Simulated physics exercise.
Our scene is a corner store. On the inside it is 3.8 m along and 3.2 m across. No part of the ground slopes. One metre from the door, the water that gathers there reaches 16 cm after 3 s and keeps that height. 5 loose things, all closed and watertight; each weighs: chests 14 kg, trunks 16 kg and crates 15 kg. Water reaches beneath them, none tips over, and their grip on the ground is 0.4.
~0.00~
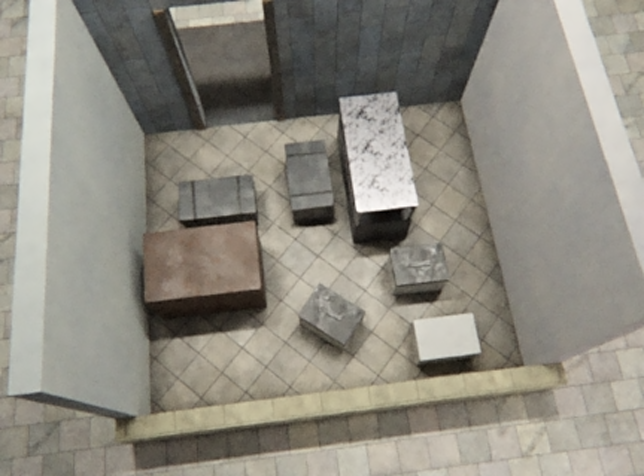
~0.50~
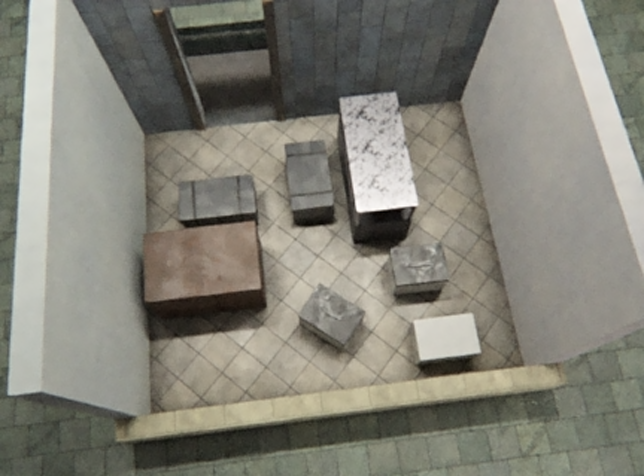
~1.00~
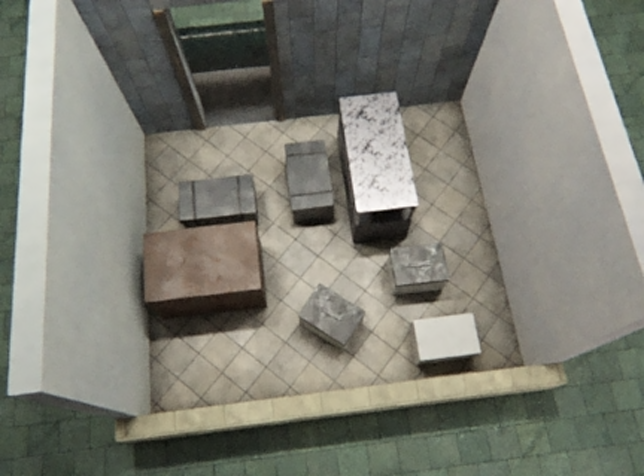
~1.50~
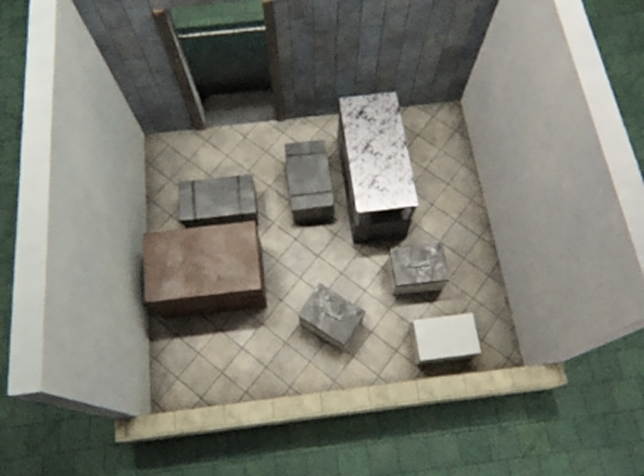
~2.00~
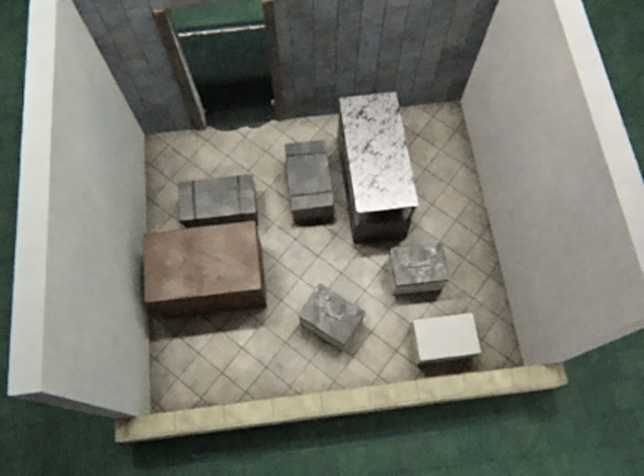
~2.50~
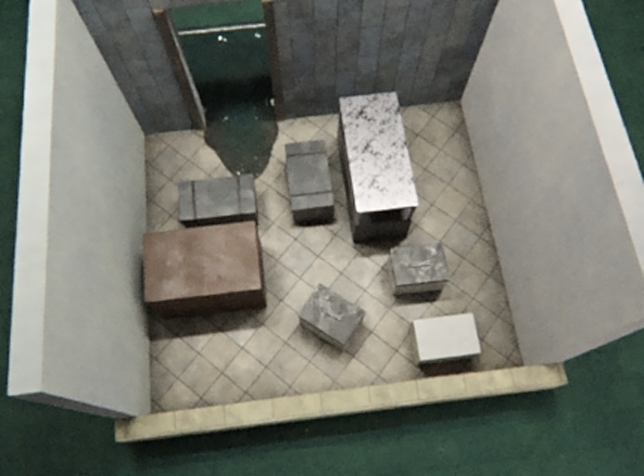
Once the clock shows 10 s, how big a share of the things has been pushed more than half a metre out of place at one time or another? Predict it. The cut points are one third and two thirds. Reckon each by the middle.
It will be a small share, shy of a third.
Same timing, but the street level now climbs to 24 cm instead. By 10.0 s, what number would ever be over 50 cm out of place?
The answer would then be 4.
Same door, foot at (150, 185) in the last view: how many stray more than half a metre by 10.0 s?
Then it comes to 2.
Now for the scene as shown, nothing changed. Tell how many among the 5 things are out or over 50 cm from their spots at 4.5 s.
Answer: 0.
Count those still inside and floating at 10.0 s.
3 at that moment.
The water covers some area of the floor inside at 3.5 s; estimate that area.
Some 2.0 m2.
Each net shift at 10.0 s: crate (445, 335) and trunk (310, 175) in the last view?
Shifts: 0 cm / 20 cm.
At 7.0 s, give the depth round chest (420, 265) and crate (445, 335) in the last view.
First about 2 cm, second about 2 cm.
After 3.5 s 0 of 5 are over 50 cm from their spots; 0 afloat.
After 4.5 s 0 of 5 are over 50 cm from their spots; 0 afloat.
After 7.0 s 0 of 5 are over 50 cm from their spots; 1 afloat.
After 10.0 s 0 of 5 are over 50 cm from their spots, and 0 have been at some point; 3 afloat.
